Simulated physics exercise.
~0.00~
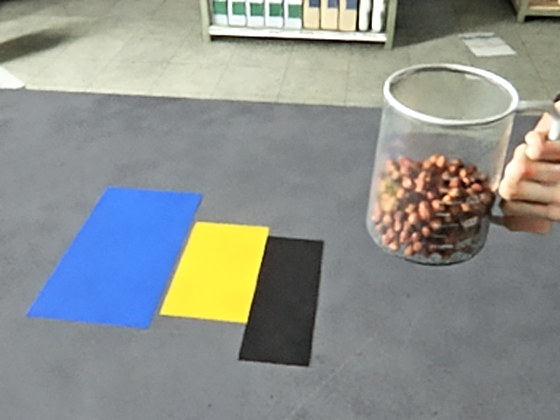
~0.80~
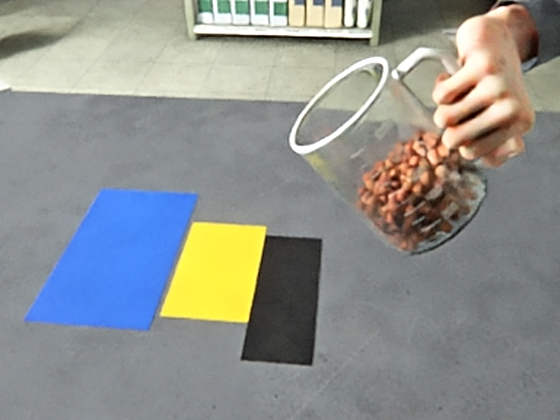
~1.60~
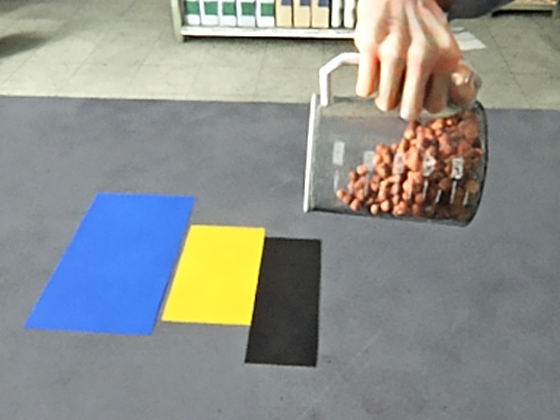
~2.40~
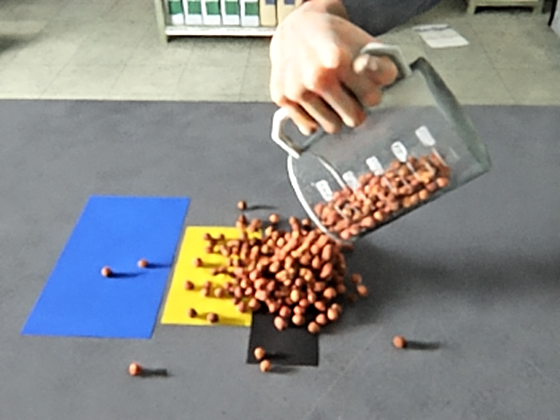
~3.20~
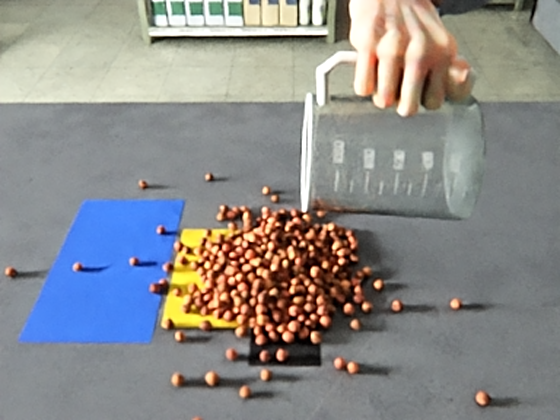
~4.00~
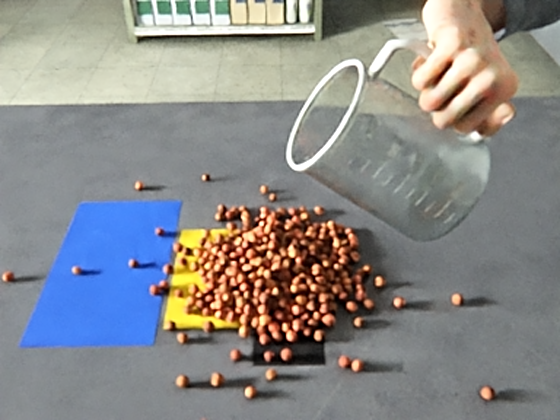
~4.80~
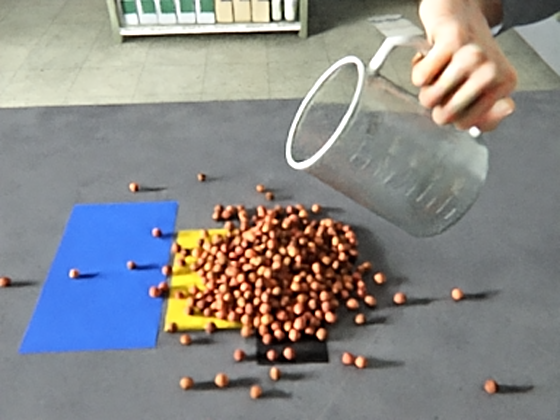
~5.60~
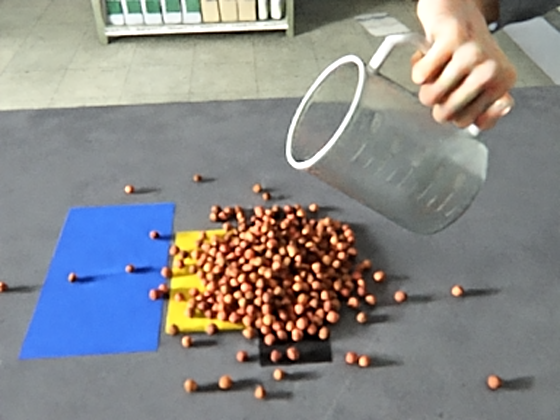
We see a hand tip a clear jug of small brown pellets over blue, yellow and black sheets on a grey table, emptying it into a heap covering much of the yellow and black, with some scattered around, then partly turn the jug back and hold it there.
